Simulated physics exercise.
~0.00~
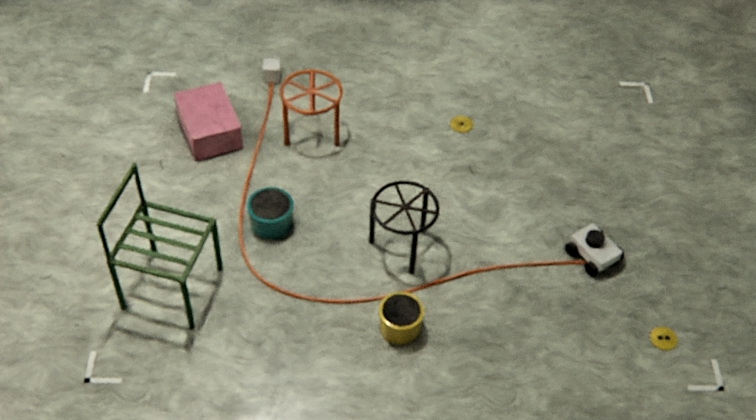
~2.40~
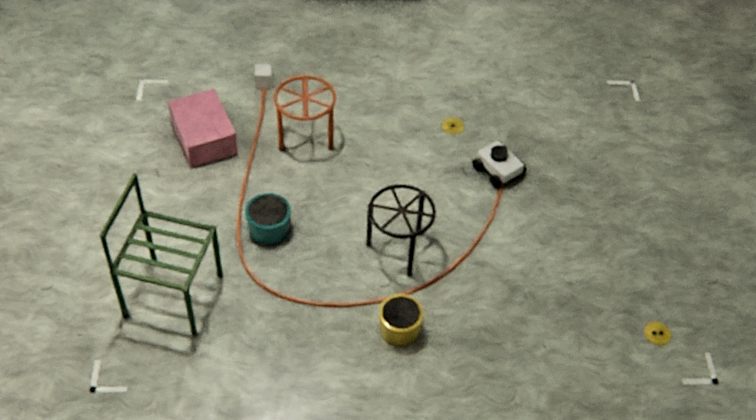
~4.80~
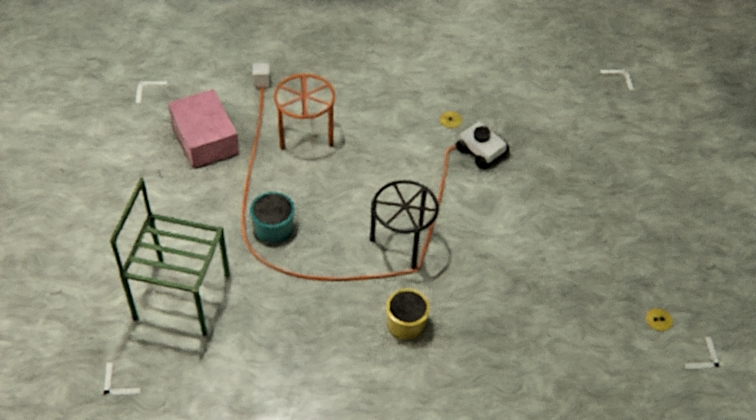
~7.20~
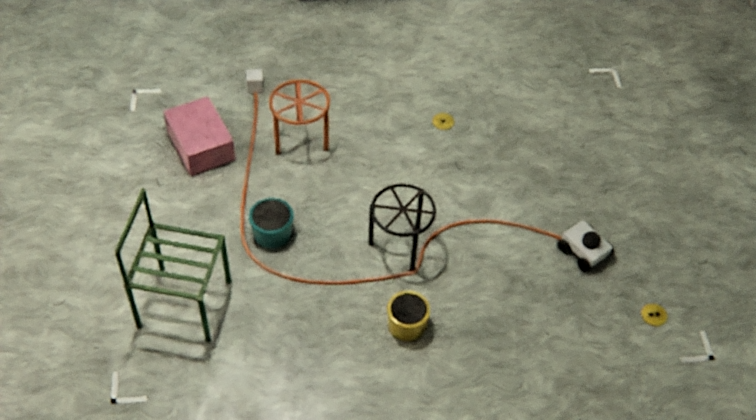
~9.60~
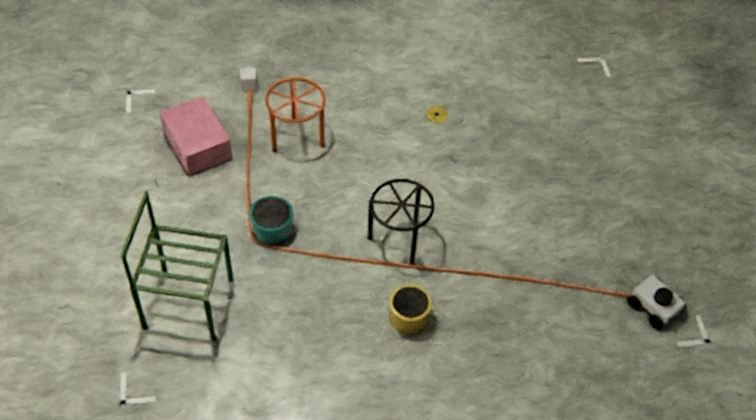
On a mottled grey floor, an orange cord runs from a small pale block near the top, past a pink box, a green chair, two stools and two pots, to a small white cart at right. The cart rolls up and left to the upper yellow mark, and the cord swings in behind it, bending at the black stool. Then the cart turns back, moving down and right towards the lower mark, trailing a loose curve. It ends at the lower right, with the cord drawn nearly straight from a sharp bend at the teal pot, and the furniture still standing.
